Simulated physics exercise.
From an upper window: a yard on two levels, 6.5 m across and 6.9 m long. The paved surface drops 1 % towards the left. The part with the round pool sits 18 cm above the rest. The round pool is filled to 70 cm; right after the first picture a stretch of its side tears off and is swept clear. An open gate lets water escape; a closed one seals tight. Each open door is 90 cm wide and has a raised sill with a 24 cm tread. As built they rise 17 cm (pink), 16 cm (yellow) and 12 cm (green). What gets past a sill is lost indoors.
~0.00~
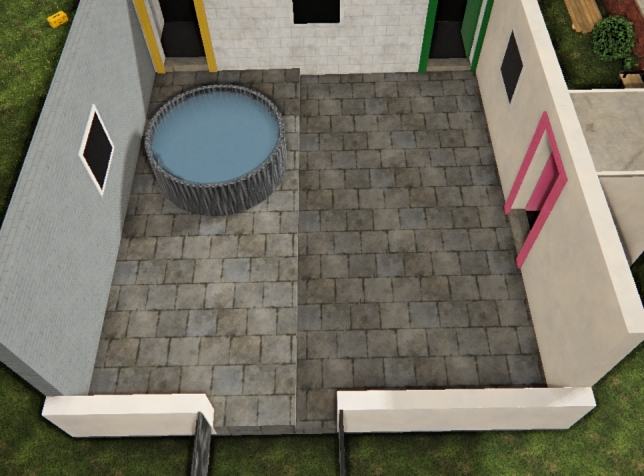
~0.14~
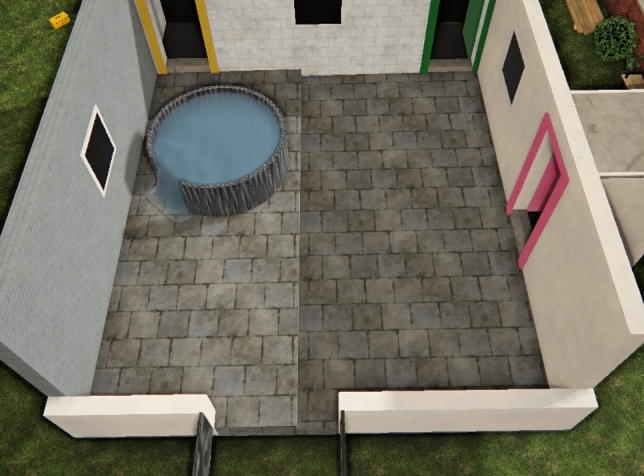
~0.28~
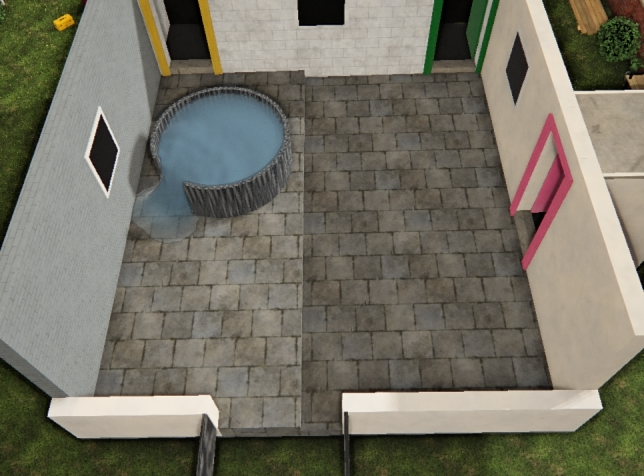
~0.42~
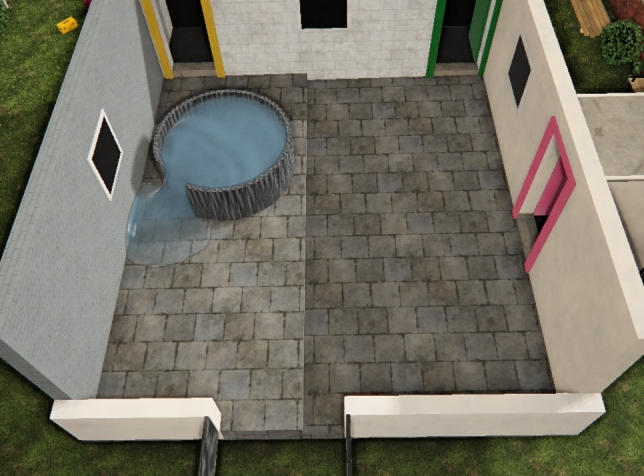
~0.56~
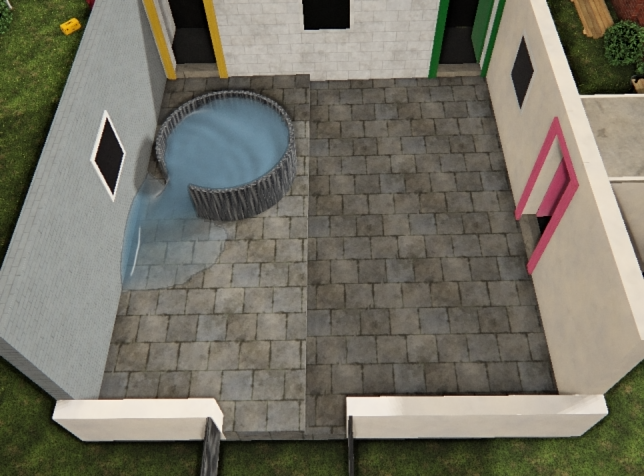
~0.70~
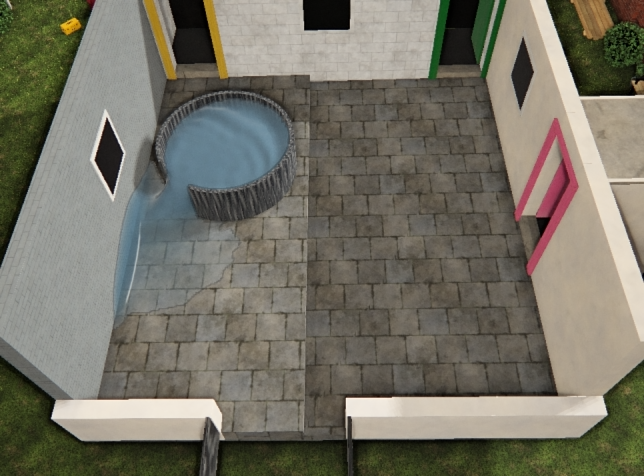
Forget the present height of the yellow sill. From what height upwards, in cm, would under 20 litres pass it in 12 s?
Close to 9.5 cm is just enough.
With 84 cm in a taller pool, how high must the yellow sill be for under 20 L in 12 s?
Some 12.0 cm.
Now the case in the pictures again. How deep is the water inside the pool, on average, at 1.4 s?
About 52 cm.
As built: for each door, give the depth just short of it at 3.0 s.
Depths in cm: Pink 0, yellow 13, green 0.
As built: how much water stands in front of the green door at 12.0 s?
Roughly 6.5 cm deep.
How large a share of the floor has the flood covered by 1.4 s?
About 15 per cent.
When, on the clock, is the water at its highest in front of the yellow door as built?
Near 2.8 s.
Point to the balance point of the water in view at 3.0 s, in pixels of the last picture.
At about (208, 225).
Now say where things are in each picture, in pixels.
The round pool at (216, 136) is whole and still, 70 cm deep; the yellow door at (177, 30) is dry, in the first picture.
The gap is at (171, 189), the front 0.3 m out at (152, 200); the back of the round pool holds 70 cm, in the second picture.
Water pours out at (176, 192) and has run 0.8 m, to (133, 216); about 9 cm deep outside, 70 cm at the back, in the third picture.
The front is at (128, 254), 1.3 m from the gap at (178, 195); 1.4 m2 of floor is wet, 70 cm left at the back, in the fourth picture.
Water pours out at (181, 196) and has run 1.8 m, to (123, 290); about 7 cm deep outside, 70 cm at the back, in the fifth picture.
The front is at (115, 325), 2.3 m from the gap at (180, 195); 2.6 m2 of floor is wet, 66 cm left at the back; 2.4 m in a straight line remain to the yellow door at (188, 36), in the sixth picture.
After 1.4 s water covers 15 % of the floor, deepest (47 cm) near (138, 216); it has not reached the yellow door.
After 3.0 s water covers 30 % of the floor, deepest (33 cm) near (95, 415); 13 cm at the yellow door, 0 litres in over its 16 cm sill.
After 12.0 s water covers 95 % of the floor, deepest (16 cm) near (318, 83); 4 cm at the yellow door, 1 litre in over its 16 cm sill.
At the yellow door as built, the water arrived by 2.2 s and peaked near 14 cm at 2.8 s.
Run again over the same 12 s with other heights there, 31 litres in over 8 cm, 11 litres over 11 cm. The limit of 20 litres is kept from about 9.5 cm up.
